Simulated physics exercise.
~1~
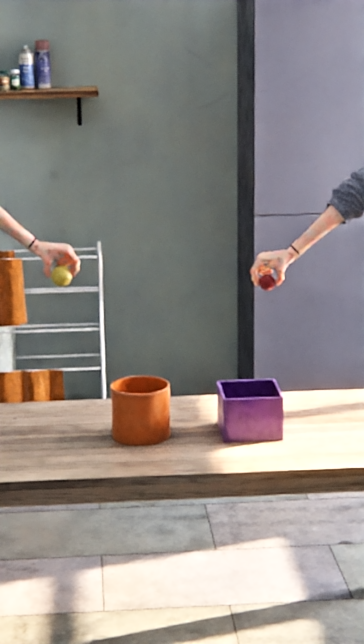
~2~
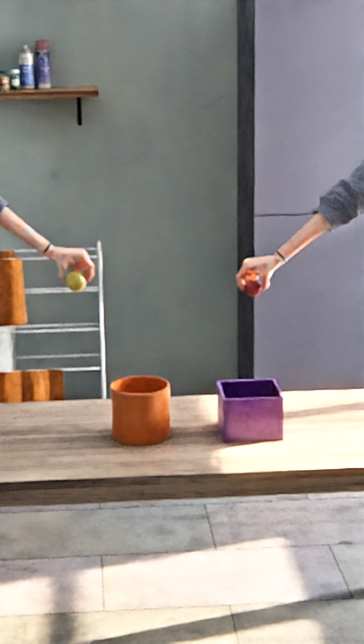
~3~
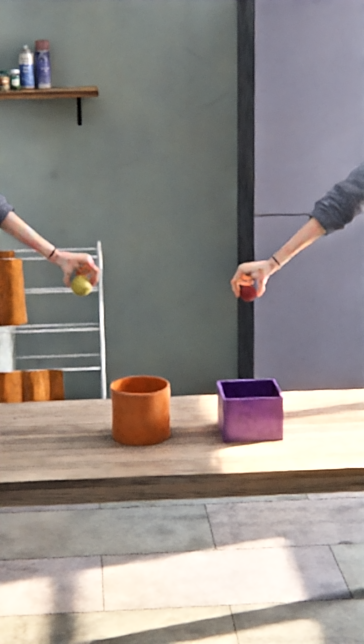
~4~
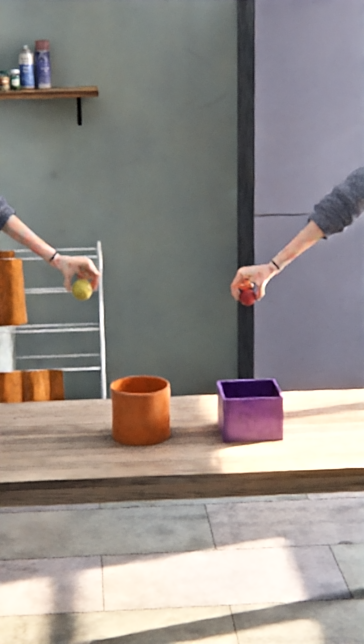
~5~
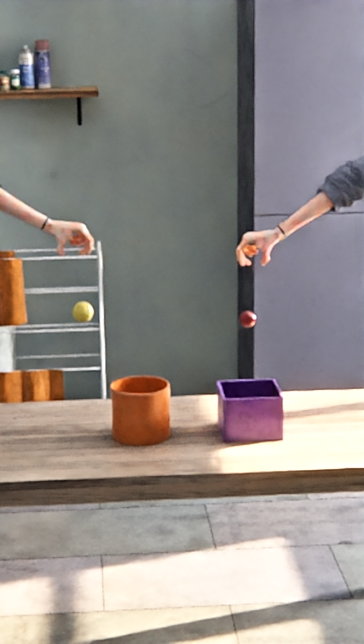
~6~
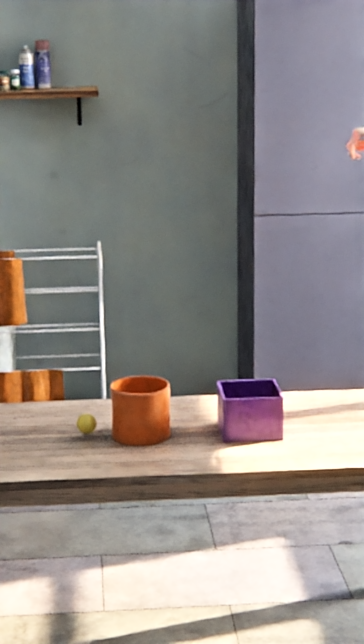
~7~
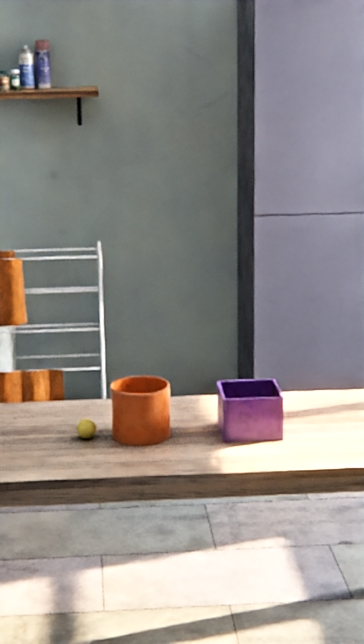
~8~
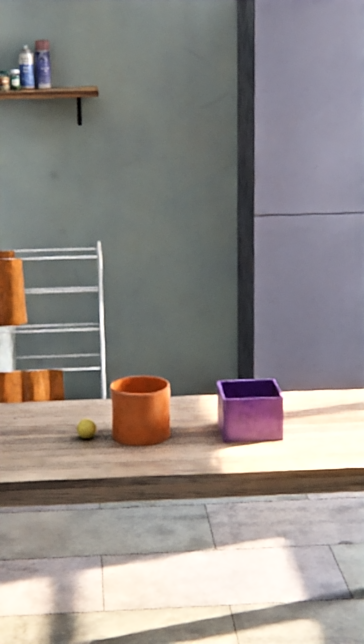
Two hands drop a lemon beside the orange bin and a red tomato into the purple basket.
